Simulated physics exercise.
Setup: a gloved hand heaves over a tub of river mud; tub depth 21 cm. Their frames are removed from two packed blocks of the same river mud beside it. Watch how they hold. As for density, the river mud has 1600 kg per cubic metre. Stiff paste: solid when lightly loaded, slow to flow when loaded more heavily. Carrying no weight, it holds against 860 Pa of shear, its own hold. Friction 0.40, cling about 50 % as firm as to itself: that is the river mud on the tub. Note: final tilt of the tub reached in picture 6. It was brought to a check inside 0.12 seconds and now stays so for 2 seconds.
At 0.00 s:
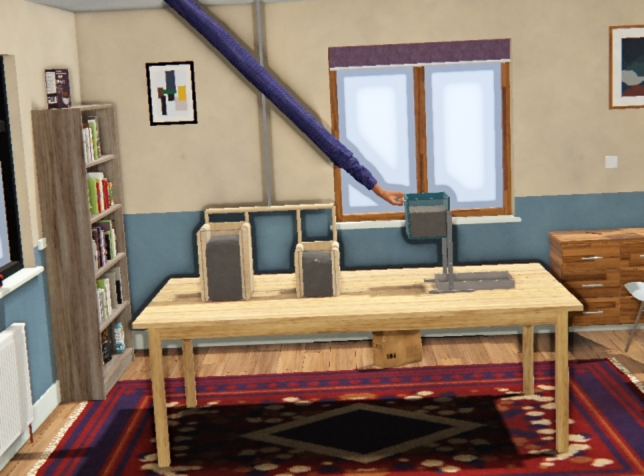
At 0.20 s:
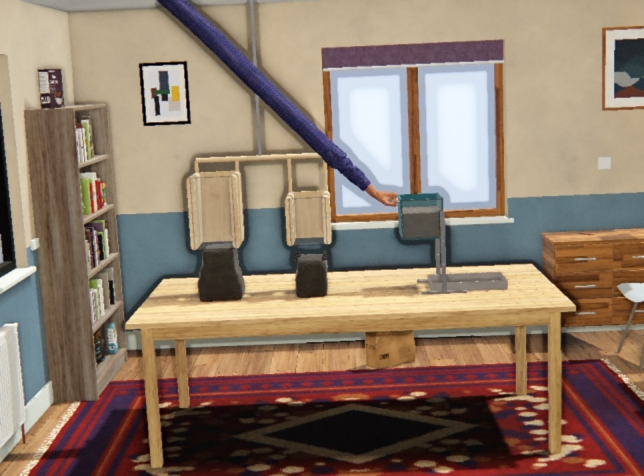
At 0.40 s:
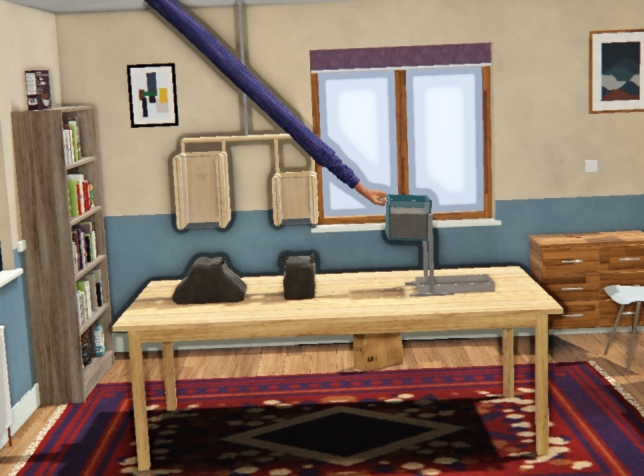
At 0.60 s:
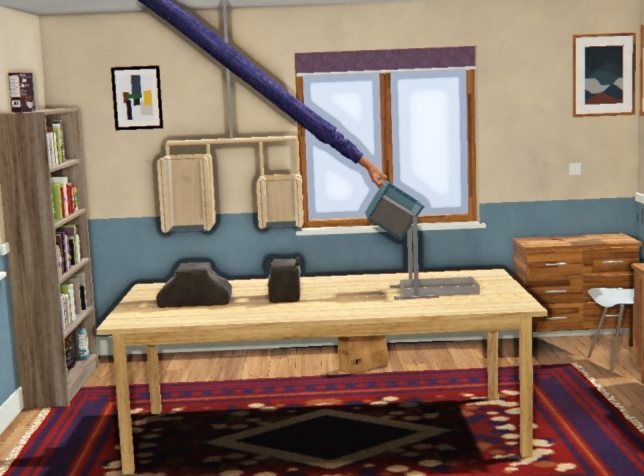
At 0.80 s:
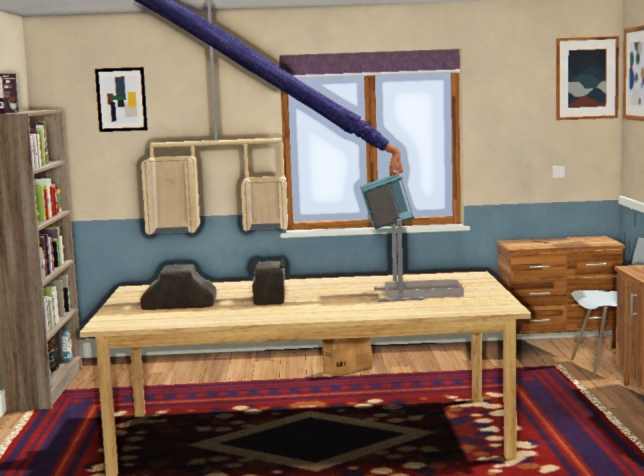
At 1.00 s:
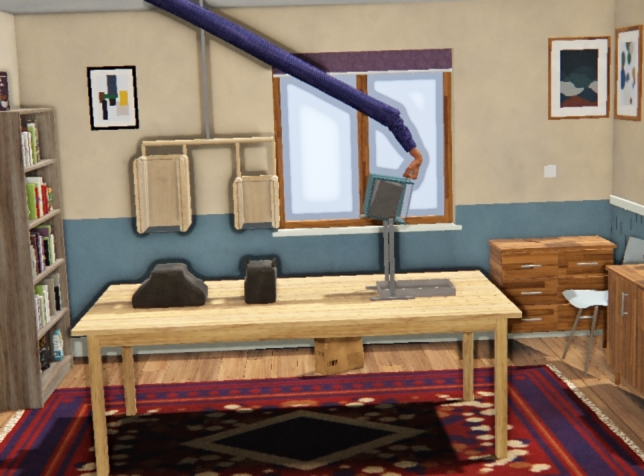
A long purple-sleeved arm reaches down from the upper left to a small teal-and-grey tub on a metal stand, at the right of a pale wooden table in a room seen from the front. Wooden casings lift off two dark blocks at the left, and the larger block slumps wide and low. The hand then tilts the tub steeply over as the view drifts right.
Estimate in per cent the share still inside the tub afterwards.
I would say about 0 percent.
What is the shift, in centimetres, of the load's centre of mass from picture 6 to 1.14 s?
6 cm.
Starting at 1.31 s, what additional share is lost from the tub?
50 %.
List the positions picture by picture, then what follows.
In the first picture, handle-side rim at (408, 199), tilt 0 degrees; highest point of the river mud at (444, 211); test blocks 32 cm, 21 cm high (left to right).
In the second picture, handle-side rim at (402, 200), tilt 0 degrees; highest point of the river mud at (437, 212); test blocks 29 cm, 20 cm high (left to right).
In the third picture, handle-side rim at (391, 200), tilt 4 degrees; highest point of the river mud at (392, 213); test blocks 21 cm, 20 cm high (left to right).
In the fourth picture, handle-side rim at (390, 185), tilt 35 degrees; highest point of the river mud at (384, 198); test blocks 20 cm, 20 cm high (left to right).
In the fifth picture, handle-side rim at (402, 179), tilt 74 degrees; highest point of the river mud at (387, 185); test blocks 20 cm, 20 cm high (left to right).
In the sixth picture, handle-side rim at (413, 185), tilt 102 degrees; highest point of the river mud at (383, 181); test blocks 20 cm, 20 cm high (left to right).
By 1.14 s, the tub is at 102 degrees and holds 98 %.
By 1.31 s, the tub is at 102 degrees and holds 51 %.
By 1.48 s, the tub is at 102 degrees and holds 17 %.
By 1.65 s, the tub is at 102 degrees and holds 0 %.
By 3.00 s, at the end, the tub is at 102 degrees and holds 0 %.
